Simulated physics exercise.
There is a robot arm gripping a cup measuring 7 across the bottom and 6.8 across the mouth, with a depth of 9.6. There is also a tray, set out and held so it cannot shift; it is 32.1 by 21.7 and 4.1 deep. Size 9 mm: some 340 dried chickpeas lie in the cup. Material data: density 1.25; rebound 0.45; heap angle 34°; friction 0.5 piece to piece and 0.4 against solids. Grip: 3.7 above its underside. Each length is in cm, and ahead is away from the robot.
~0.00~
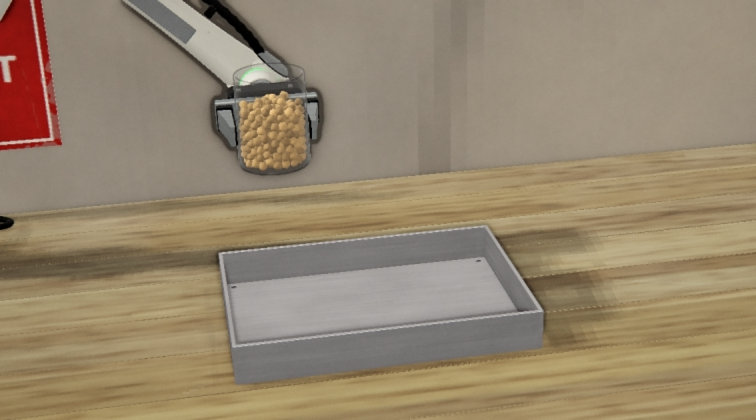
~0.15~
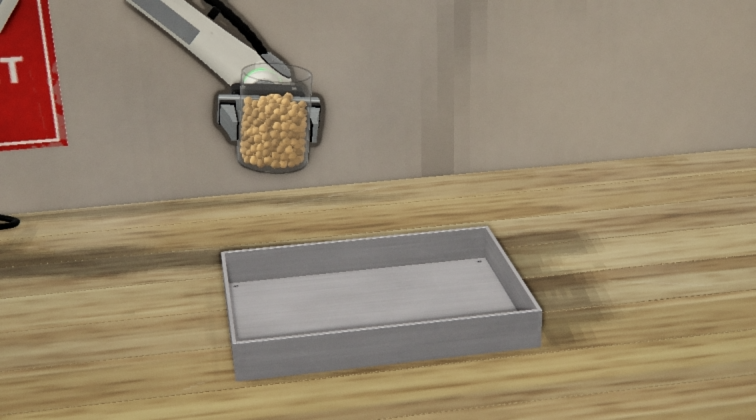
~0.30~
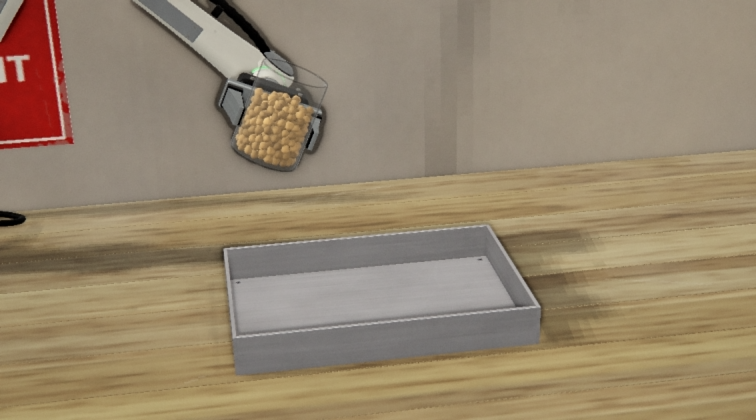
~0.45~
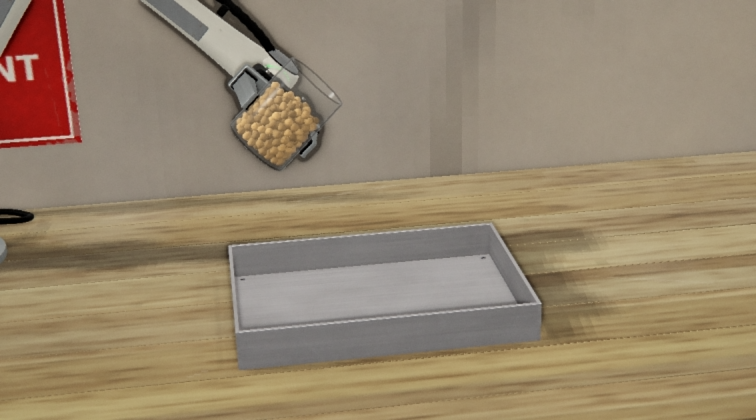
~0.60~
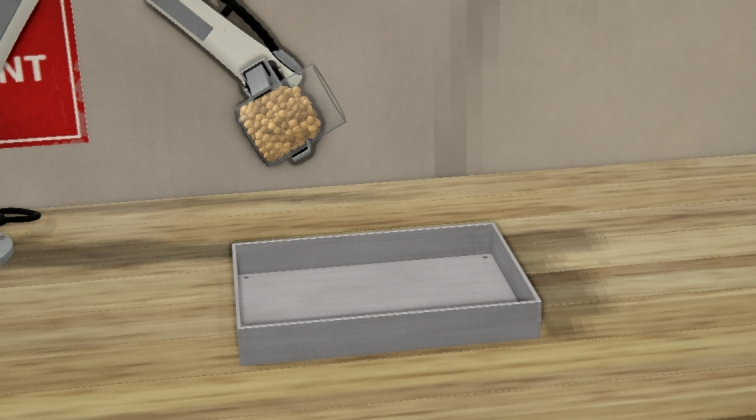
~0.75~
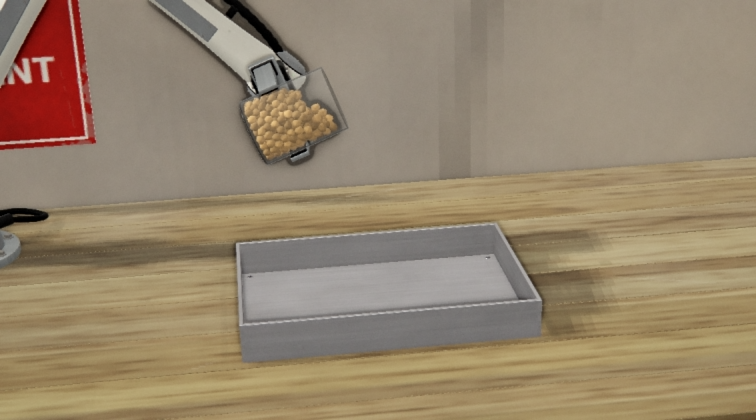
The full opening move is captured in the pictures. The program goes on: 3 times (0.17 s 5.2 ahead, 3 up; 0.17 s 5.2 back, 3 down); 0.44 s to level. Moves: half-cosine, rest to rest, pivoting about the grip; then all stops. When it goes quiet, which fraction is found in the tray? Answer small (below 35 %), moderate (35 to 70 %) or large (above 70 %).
It is moderate.
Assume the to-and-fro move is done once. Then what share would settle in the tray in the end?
Then roughly 25 percent.
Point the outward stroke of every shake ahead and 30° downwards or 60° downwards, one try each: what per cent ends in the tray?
You'd get about 15 per cent with the first setting and about 0 per cent with the second.
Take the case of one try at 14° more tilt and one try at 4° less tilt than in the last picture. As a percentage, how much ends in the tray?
Estimates: 85 % then 40 %.
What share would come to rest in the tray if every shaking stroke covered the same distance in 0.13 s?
Then about 80 per cent.
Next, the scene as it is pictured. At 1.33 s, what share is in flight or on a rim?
About 4 per cent.
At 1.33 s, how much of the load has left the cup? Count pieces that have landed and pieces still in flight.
Around 25 percent at that moment.
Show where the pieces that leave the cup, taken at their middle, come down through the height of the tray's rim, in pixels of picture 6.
Around (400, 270).
By 1.33 s, tilted 69° forward, highest piece 27 above the table; 251 in the cup, 78 in the tray, 14 in flight or on a rim.
By 1.92 s, tilted 51° forward, highest piece 25 above the table; 174 in the tray, 167 in the cup, 2 in flight or on a rim.
By 2.41 s, level, highest piece 25 above the table; 176 in the tray, 167 in the cup.
By 3.46 s, level, highest piece 25 above the table; 176 in the tray, 167 in the cup.
Final count, 176 in the tray, 167 in the cup. That is 51 % in the tray.
